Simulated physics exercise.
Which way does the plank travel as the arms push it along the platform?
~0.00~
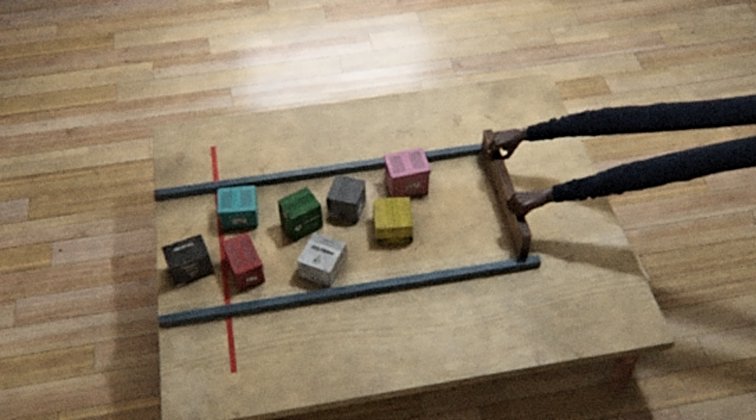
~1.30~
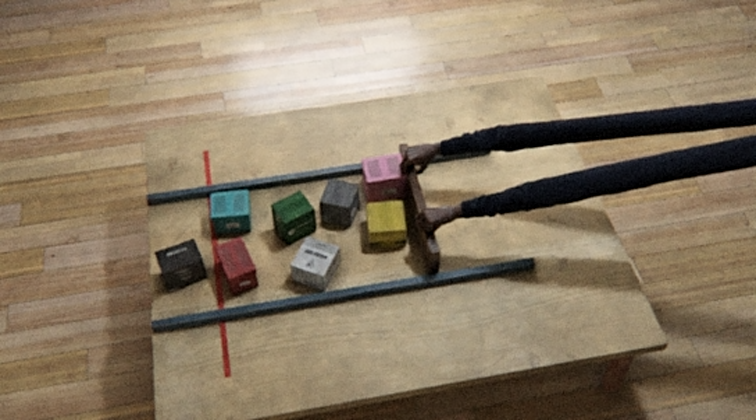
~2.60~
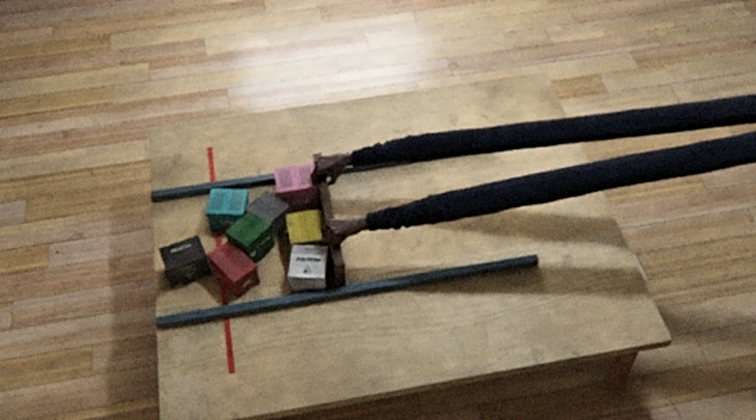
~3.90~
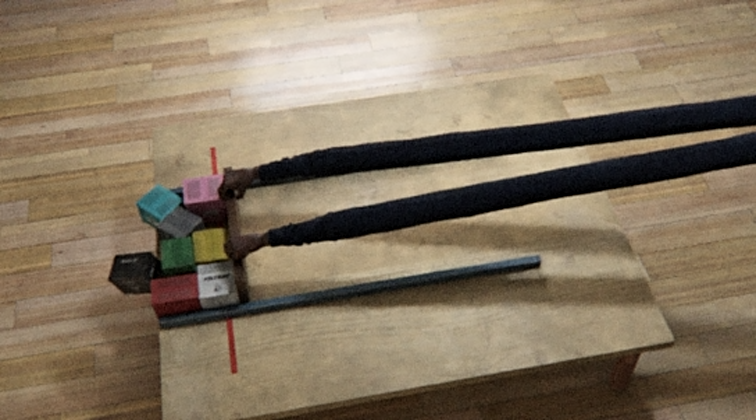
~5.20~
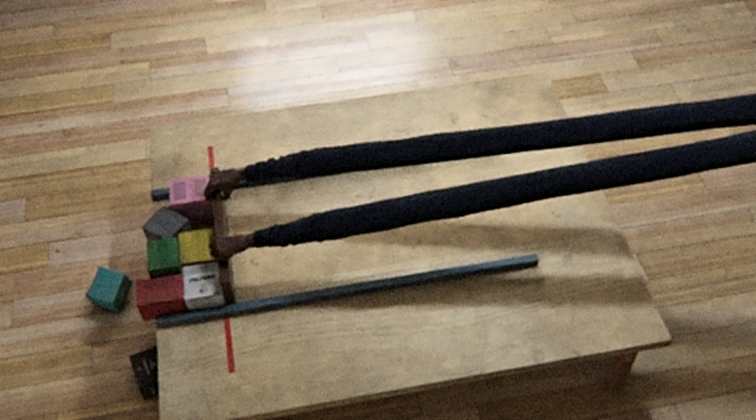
The plank travels to the left, toward the red strip and the end of the platform.
Two dark-sleeved arms pushed a wooden plank left along a platform, gathering a scatter of colorful boxes and shoving them past a red strip until the turquoise and black ones dropped off the end, while the others stayed bunched near the edge.
